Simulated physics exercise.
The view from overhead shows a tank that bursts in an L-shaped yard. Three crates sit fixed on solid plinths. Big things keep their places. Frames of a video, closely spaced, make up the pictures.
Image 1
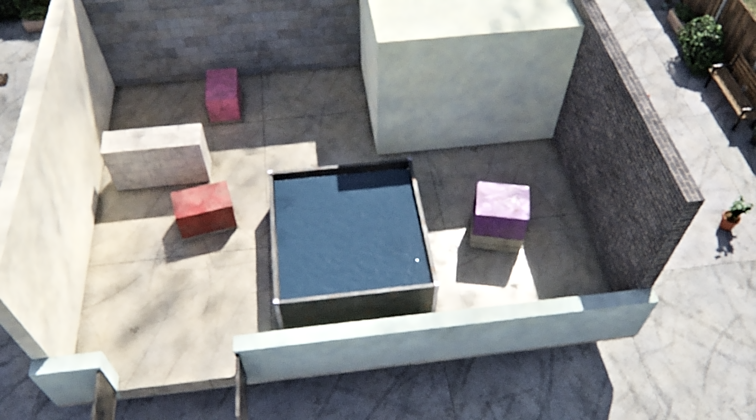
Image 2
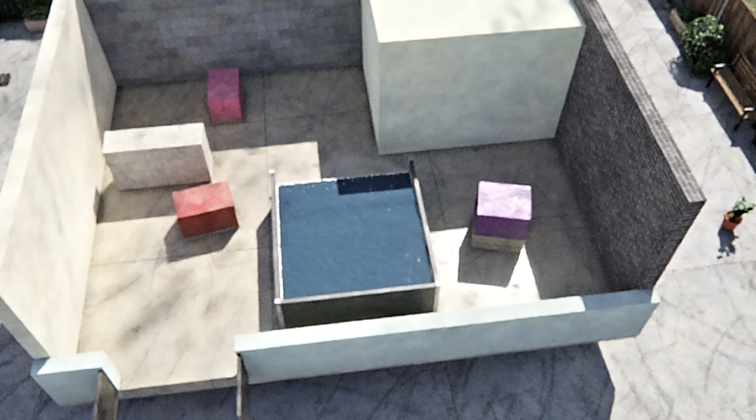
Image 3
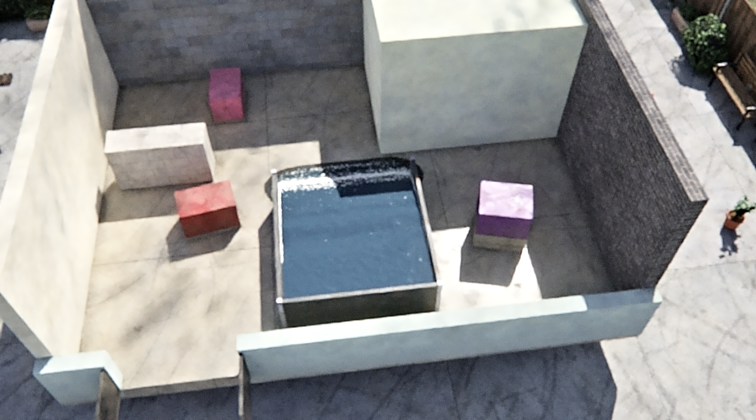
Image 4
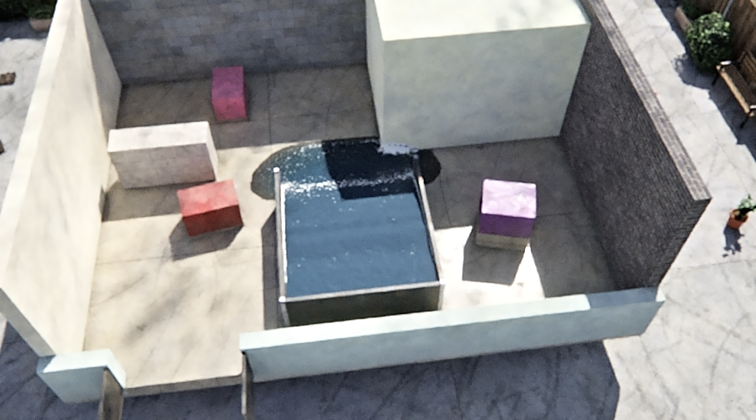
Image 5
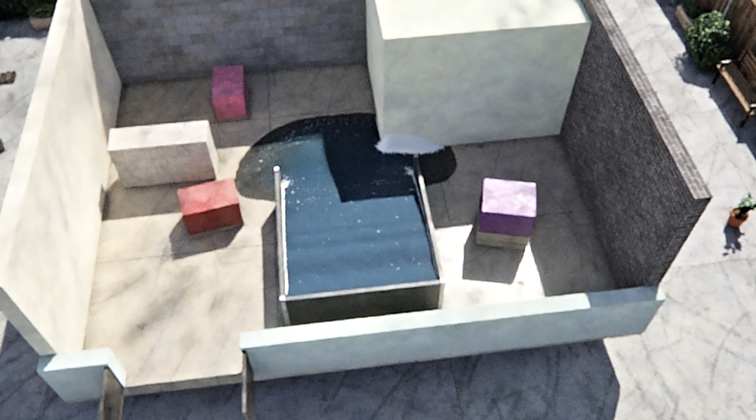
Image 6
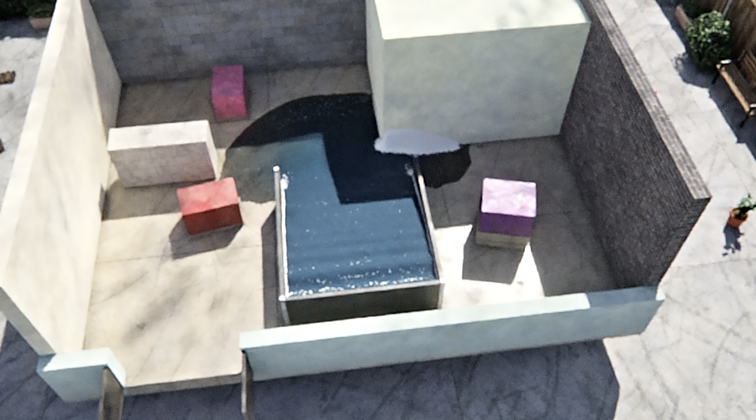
In this clip, seen from overhead, a still, open tank of dark blue water in a walled yard bursts on its far side, and water pours out across the paving, spreading in a widening curve past a large pale block.
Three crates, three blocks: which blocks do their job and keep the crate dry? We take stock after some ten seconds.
The pink crate gets wet; the purple crate keeps dry; the red crate gets wet.
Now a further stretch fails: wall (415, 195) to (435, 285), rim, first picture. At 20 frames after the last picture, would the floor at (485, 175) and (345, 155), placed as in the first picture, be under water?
Submerged, submerged.
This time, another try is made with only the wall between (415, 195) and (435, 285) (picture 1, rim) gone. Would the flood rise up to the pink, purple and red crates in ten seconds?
As I see it, pink crate gets reached, purple crate gets reached and red crate gets reached.
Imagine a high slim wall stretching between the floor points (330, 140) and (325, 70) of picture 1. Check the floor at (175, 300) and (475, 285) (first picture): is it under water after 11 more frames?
In order, I'd call them bare and bare.
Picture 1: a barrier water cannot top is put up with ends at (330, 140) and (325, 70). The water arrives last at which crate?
I'd pick the red one.
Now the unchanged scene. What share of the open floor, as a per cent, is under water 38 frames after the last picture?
I reckon 90 per cent or so.
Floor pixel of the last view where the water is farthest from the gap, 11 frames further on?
The farthest wet point should be near (149, 84).
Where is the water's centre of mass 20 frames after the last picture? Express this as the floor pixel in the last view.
I'd place it roughly at (319, 153).
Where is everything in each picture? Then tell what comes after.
The first frame shows the open tank at (349, 228) is whole and still.
In the second frame, water pours out on the open tank's far side and has run to a hidden place.
In the third frame, water pours out on the open tank's far side and has run to (269, 185).
In the fourth frame, the front is at (426, 151), out from the gap on the open tank's far side.
In the fifth frame, water pours out on the open tank's far side and has run to (445, 147).
In the sixth frame, water pours out on the open tank's far side and has run to (293, 103).
A moment on, water covers 35 % of the floor; the pink crate water round its plinth, the purple crate not reached, the red crate water round its plinth.
Next, water covers 45 % of the floor; the pink crate water round its plinth, the purple crate water round its plinth, the red crate water round its plinth.
Then, water covers 60 % of the floor; the pink crate water round its plinth, the purple crate water round its plinth, the red crate water round its plinth.
Later, water covers 90 % of the floor; the pink crate water round its plinth, the purple crate water round its plinth, the red crate water round its plinth.
In the end, water covers 100 % of the floor; the pink crate was topped, the purple crate stayed above the water, the red crate was topped.
